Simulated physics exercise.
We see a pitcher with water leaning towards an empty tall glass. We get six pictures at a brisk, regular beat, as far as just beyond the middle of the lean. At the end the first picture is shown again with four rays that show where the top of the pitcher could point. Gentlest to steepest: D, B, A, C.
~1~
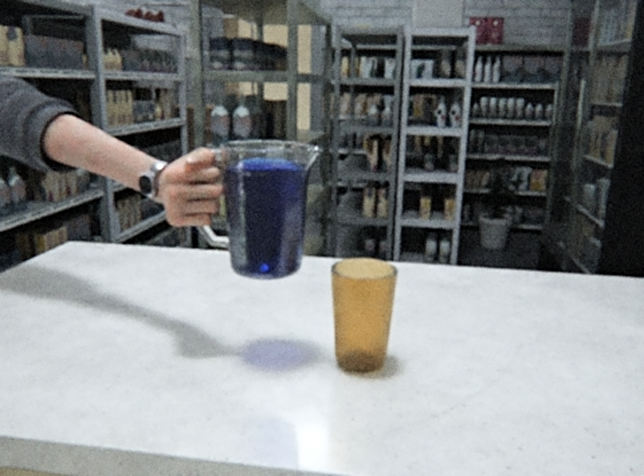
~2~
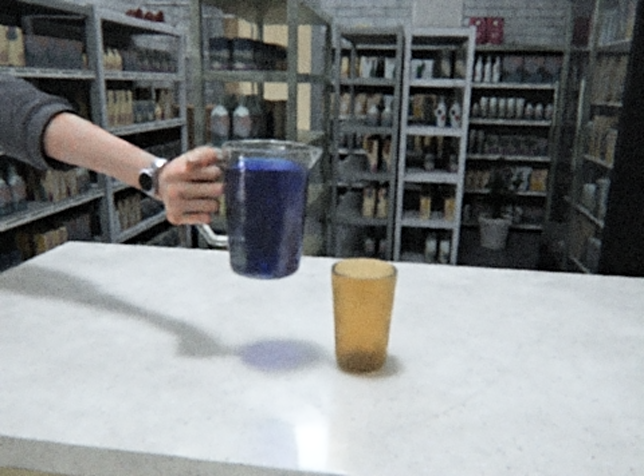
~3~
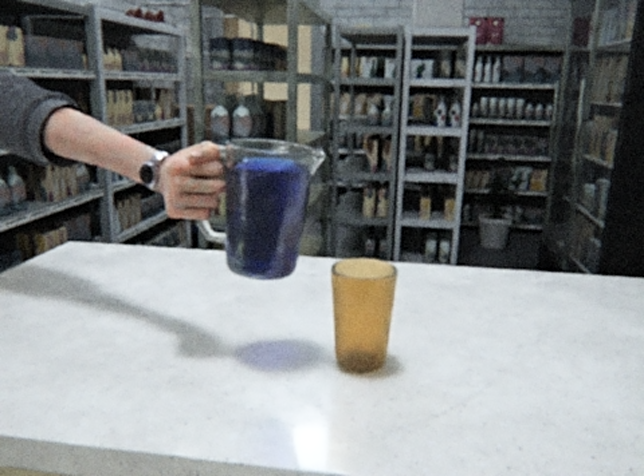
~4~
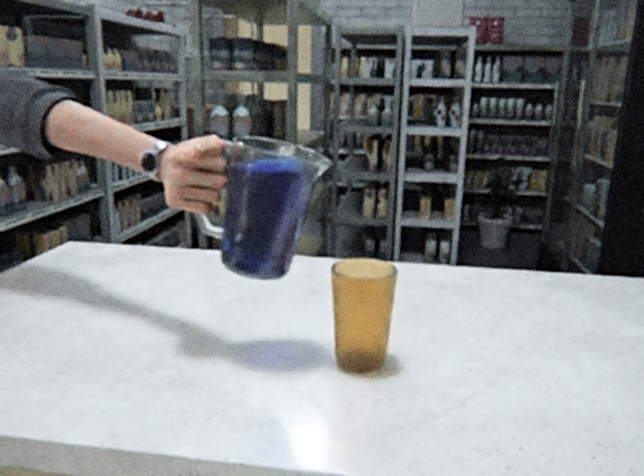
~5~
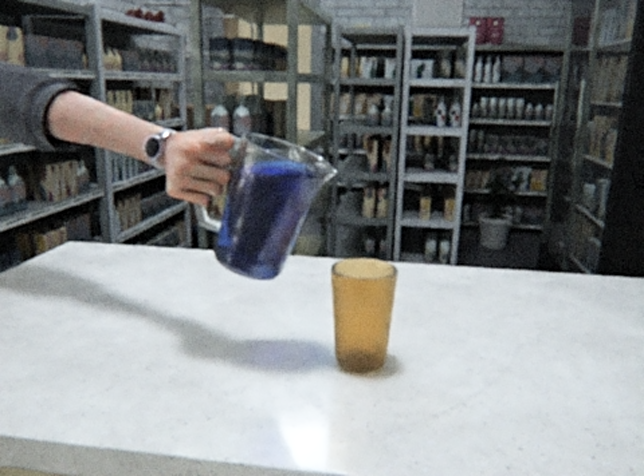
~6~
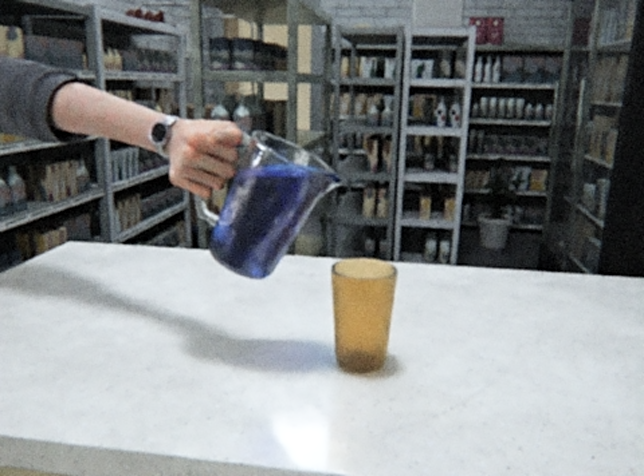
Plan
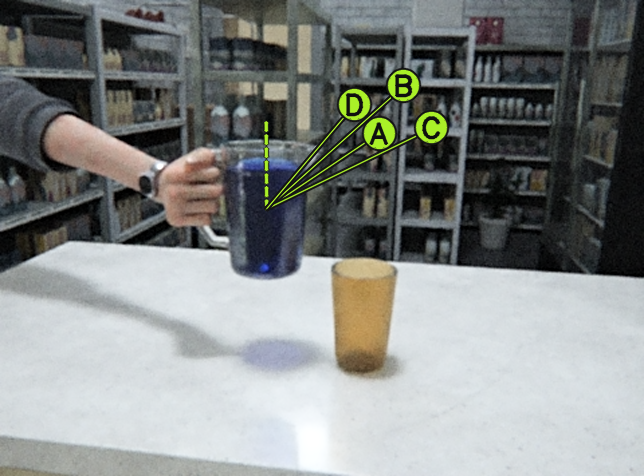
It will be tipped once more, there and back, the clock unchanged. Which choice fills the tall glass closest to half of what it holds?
Best: A.
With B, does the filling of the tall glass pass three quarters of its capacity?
No, it does not.
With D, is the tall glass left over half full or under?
Under.
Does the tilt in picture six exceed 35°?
No.
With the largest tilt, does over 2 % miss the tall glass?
No, it does not.
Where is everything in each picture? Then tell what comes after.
Upright, lip at (319, 151); rim of the tall glass round (364, 268); nothing has left yet, in the first picture.
Upright, lip at (321, 152); nothing has left yet, in the second picture.
Tipped about 5°, lip at (324, 156); nothing has left yet, in the third picture.
Tipped about 11°, lip at (330, 163); nothing has left yet, in the fourth picture.
Tipped about 19°, lip at (335, 172); nothing has left yet, in the fifth picture.
Tipped about 27°, lip at (340, 182); nothing has left yet, in the sixth picture.
On the marked copy, A at (365, 142); B at (391, 97); C at (416, 135); D at (343, 117).
Choosing A, the tall glass ends with about 51 % of what it can hold.
Choosing B, the tall glass ends with about 34 % of what it can hold.
Choosing C, the tall glass ends with about 70 % of what it can hold.
Choosing D, the tall glass ends with about 22 % of what it can hold.
